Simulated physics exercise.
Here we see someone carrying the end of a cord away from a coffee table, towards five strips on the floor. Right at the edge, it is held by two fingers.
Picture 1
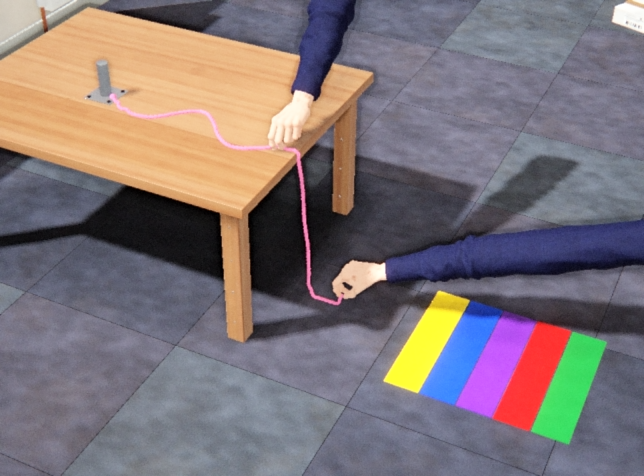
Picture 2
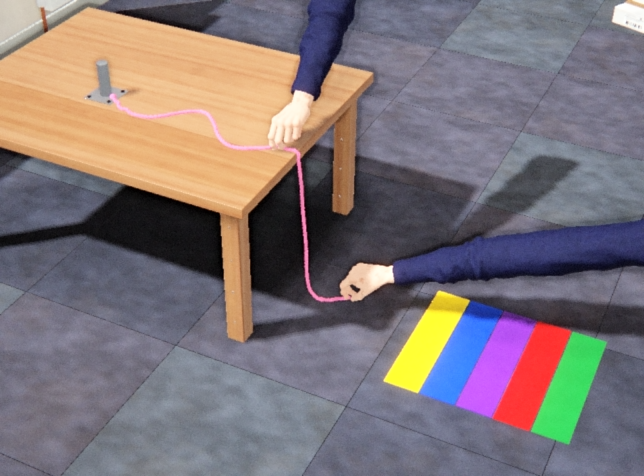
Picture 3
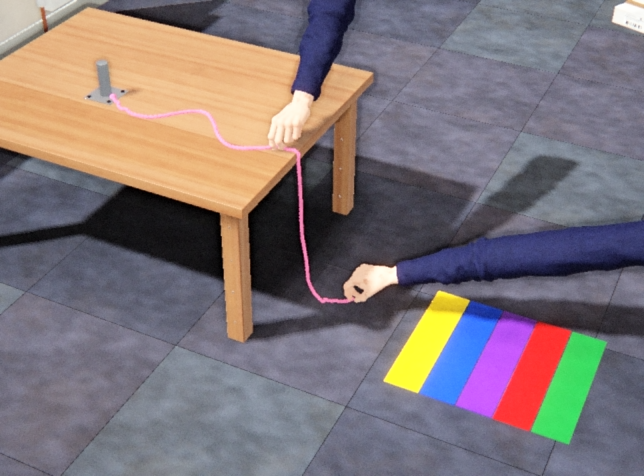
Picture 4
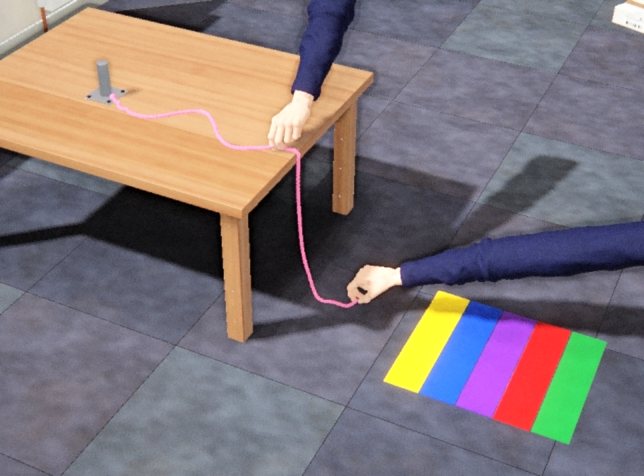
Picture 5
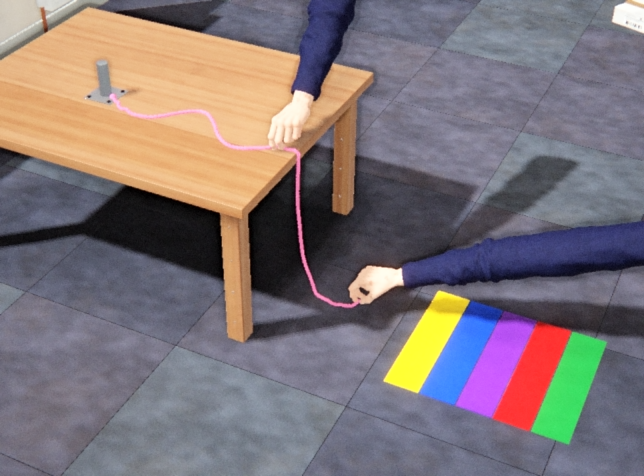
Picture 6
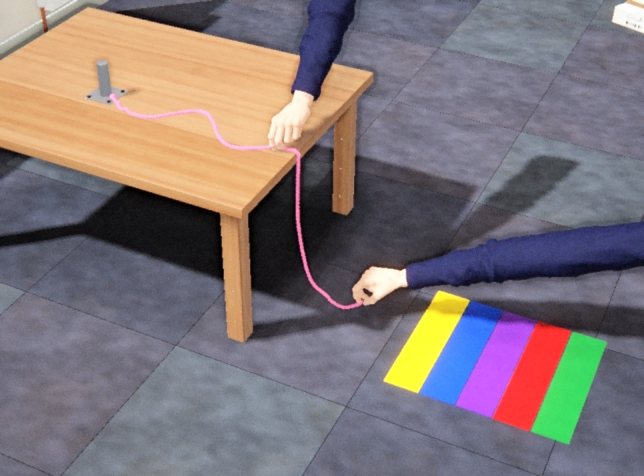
On a dark tiled floor, seen from above at an angle, a light wooden coffee table stands at the left. A pink cord runs from a small grey post across the tabletop, under one hand's fingers at the edge, down to another hand beside yellow, blue, purple, red and green strips. The lower hand draws the cord's end slightly rightward while the upper hand and camera stay still.
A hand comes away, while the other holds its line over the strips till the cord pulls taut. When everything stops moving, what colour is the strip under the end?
The strip under the end is purple.
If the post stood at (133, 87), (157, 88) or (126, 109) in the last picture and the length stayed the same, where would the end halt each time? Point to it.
The places come out near (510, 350), (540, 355) and (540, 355).
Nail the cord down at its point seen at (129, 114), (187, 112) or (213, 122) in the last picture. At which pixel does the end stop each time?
They end up at (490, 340), (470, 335) and (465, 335).
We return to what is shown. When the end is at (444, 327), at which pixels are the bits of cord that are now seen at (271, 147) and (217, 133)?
About (302, 169) for the first point; the other lies about (248, 139).
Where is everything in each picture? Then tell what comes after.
End (342, 295); yellow (411, 369); blue (446, 381); purple (483, 393); red (519, 405); green (557, 418), in the first frame.
End (350, 297); cord through (127, 109) (192, 112) (226, 144) (297, 155) (303, 220) (308, 283), in the second frame.
End (354, 299), in the third frame.
End (357, 300); cord through (127, 109) (192, 112) (226, 144) (297, 155) (299, 219) (311, 283), in the fourth frame.
End (359, 300), in the fifth frame.
End (362, 301); cord through (127, 109) (192, 112) (226, 144) (297, 155) (298, 218) (312, 283), in the sixth frame.
Soon after, end near (444, 327); over yellow.
Then, end near (478, 338); over blue.
At full stretch, end near (499, 345); over purple. It gets as far as the purple strip.
